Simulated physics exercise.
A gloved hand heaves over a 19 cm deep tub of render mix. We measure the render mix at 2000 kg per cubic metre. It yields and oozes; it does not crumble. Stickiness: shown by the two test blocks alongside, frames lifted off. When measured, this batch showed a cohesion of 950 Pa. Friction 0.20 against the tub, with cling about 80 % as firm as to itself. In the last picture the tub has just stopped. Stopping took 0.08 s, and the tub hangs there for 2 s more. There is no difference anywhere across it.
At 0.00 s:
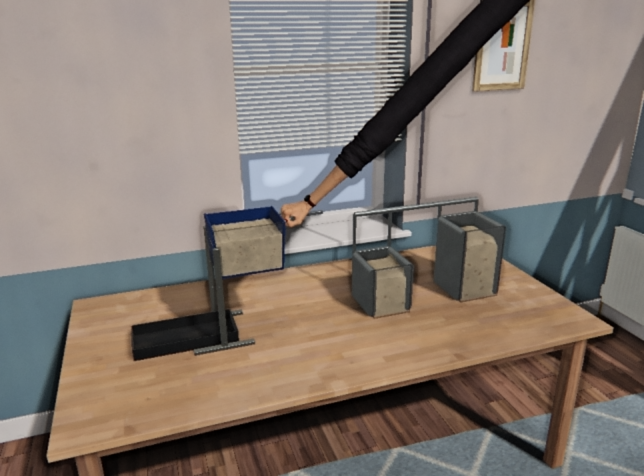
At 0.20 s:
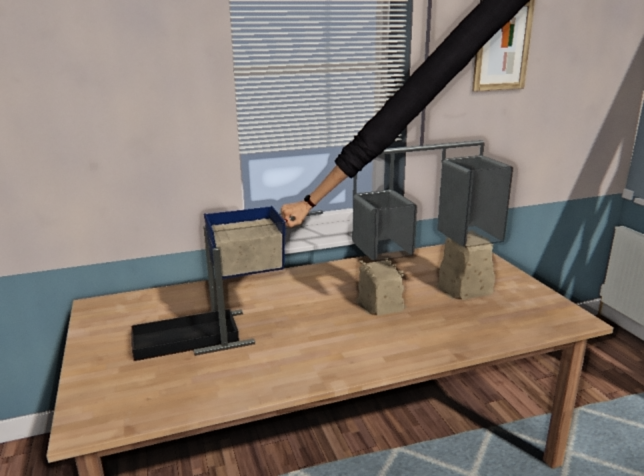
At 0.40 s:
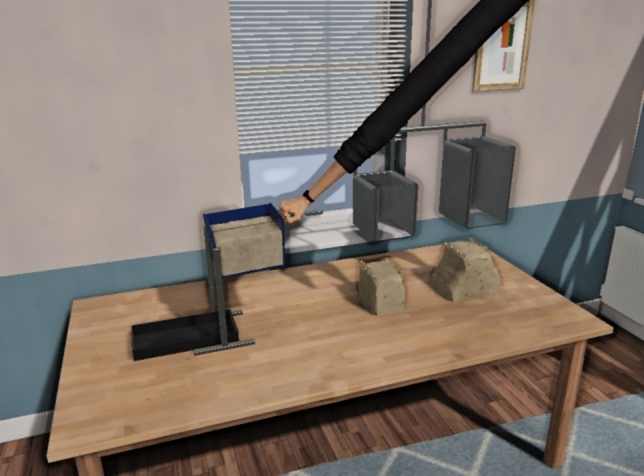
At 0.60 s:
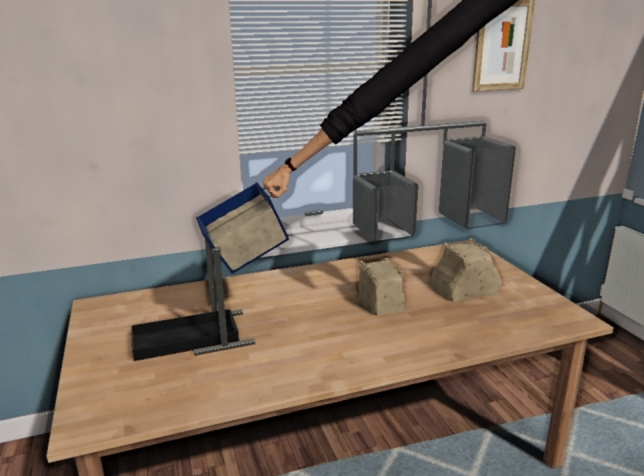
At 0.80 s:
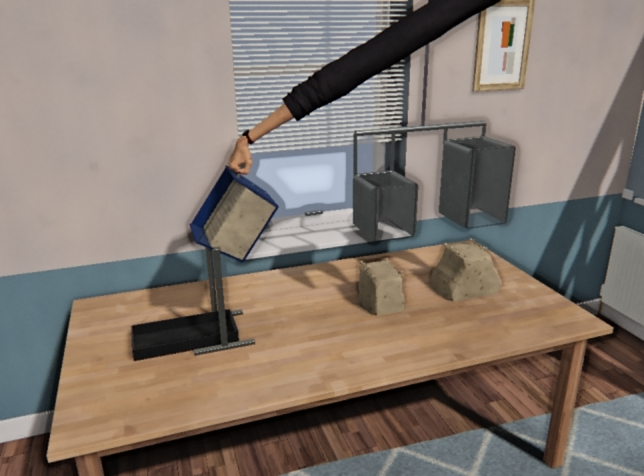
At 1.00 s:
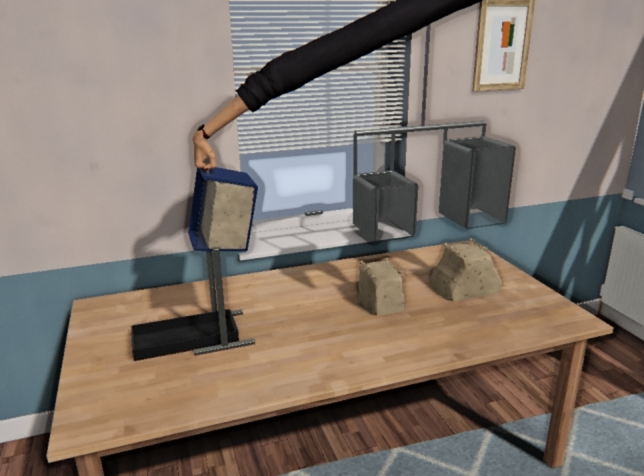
The footage shows grey moulds lifting off two pale blocks on a wooden table, the right block slumping lower and wider, then a hand tilting a blue-rimmed tub of the same material up and leftward until it is steeply tipped.
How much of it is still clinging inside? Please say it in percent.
About 100 %.
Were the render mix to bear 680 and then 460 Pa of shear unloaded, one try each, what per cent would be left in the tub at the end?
Try one gives 70 per cent, try two gives 65 per cent.
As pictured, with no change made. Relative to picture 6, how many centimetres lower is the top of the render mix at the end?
Roughly 3 cm.
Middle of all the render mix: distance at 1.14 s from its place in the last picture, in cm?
Shift: Some 1 cm.
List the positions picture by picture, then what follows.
Handle-side rim at (283, 222), tilt 0 degrees; top of the render mix at (269, 236); blocks stand 18 cm, 28 cm (left to right), in the first frame.
Handle-side rim at (283, 222), tilt 0 degrees; top of the render mix at (269, 236); blocks stand 18 cm, 26 cm (left to right), in the second frame.
Handle-side rim at (282, 219), tilt 3 degrees; top of the render mix at (278, 232); blocks stand 18 cm, 21 cm (left to right), in the third frame.
Handle-side rim at (267, 197), tilt 25 degrees; top of the render mix at (272, 210); blocks stand 18 cm, 21 cm (left to right), in the fourth frame.
Handle-side rim at (235, 180), tilt 54 degrees; top of the render mix at (246, 190); blocks stand 18 cm, 21 cm (left to right), in the fifth frame.
Handle-side rim at (204, 179), tilt 77 degrees; top of the render mix at (217, 185); blocks stand 18 cm, 21 cm (left to right), in the sixth frame.
After 1.14 s, the tub is at 77 degrees and holds 100 %.
After 1.31 s, the tub is at 77 degrees and holds 100 %.
After 1.48 s, the tub is at 77 degrees and holds 100 %.
After 1.65 s, the tub is at 77 degrees and holds 100 %.
After 3.00 s, at the end, the tub is at 77 degrees and holds 100 %.
